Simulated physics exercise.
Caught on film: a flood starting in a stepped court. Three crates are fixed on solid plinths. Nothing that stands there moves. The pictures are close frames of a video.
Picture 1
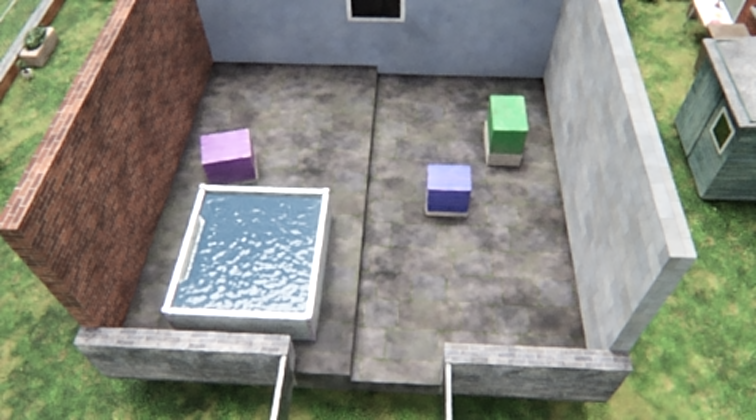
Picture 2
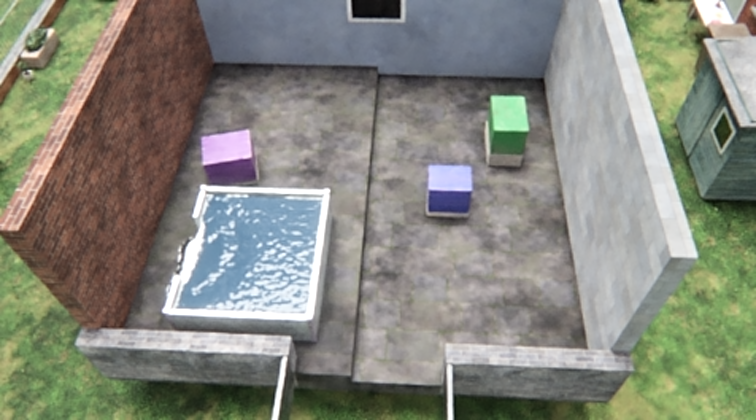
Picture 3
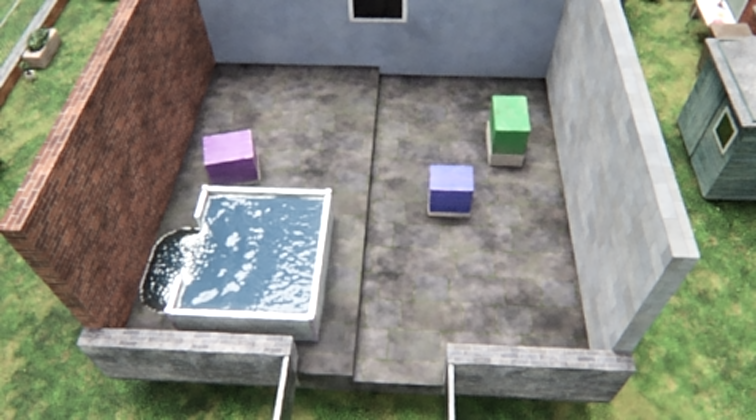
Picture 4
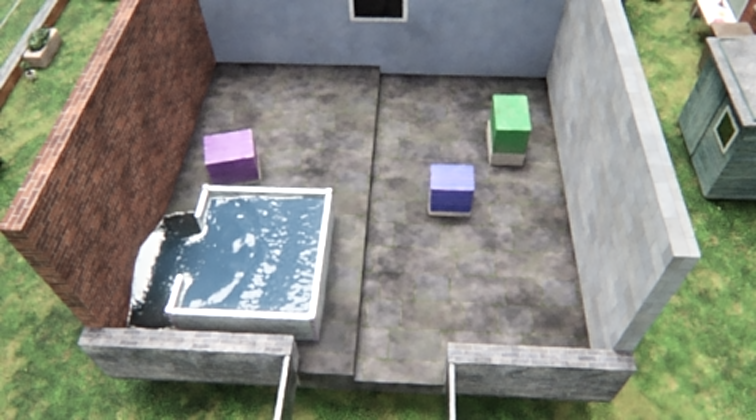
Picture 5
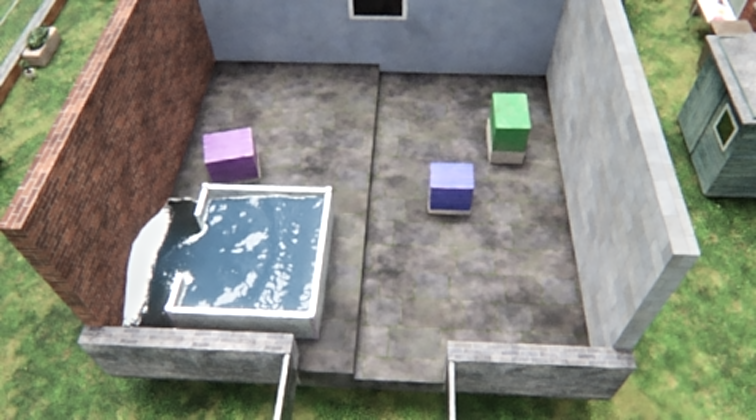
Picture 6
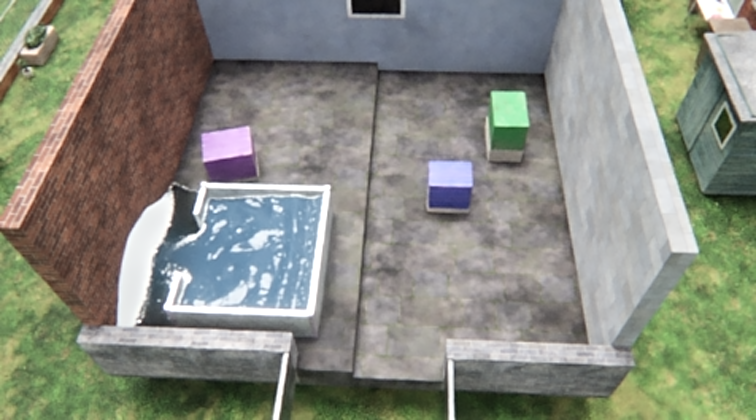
White-rimmed tank of water in a walled court pouring through a gap in its left side and spreading toward the brick wall.
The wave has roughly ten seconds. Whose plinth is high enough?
One by one: The green crate escapes dry; the blue crate escapes dry; the purple crate is wetted.
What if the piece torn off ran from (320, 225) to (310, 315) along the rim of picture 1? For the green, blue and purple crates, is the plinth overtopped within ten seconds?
My reading: Green keeps dry, blue is wetted, purple is spared.
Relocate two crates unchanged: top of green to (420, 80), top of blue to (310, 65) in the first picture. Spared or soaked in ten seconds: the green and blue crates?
Then: The green crate escapes it; the blue crate takes water.
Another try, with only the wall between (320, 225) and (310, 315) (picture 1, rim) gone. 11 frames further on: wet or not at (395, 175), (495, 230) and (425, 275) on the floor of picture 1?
As listed: Dry, wet, awash.
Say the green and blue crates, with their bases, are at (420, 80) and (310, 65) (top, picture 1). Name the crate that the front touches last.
It is the green-painted one.
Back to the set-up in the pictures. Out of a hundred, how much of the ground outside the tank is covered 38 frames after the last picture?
Near 70 in a hundred.
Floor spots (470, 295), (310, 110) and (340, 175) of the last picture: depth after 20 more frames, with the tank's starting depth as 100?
Roughly 2, 0 and 2 per cent, in turn.
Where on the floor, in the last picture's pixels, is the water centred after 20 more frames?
Near (244, 236).
A moment on, water covers 10 % of the floor; the green crate not reached, the blue crate not reached, the purple crate water round its plinth.
Next, water covers 25 % of the floor; the green crate not reached, the blue crate not reached, the purple crate water round its plinth.
Then, water covers 40 % of the floor; the green crate not reached, the blue crate not reached, the purple crate water round its plinth.
Later, water covers 70 % of the floor; the green crate water round its plinth, the blue crate water round its plinth, the purple crate water round its plinth.
In the end, water covers 85 % of the floor; the green crate stayed above the water, the blue crate stayed above the water, the purple crate was topped.
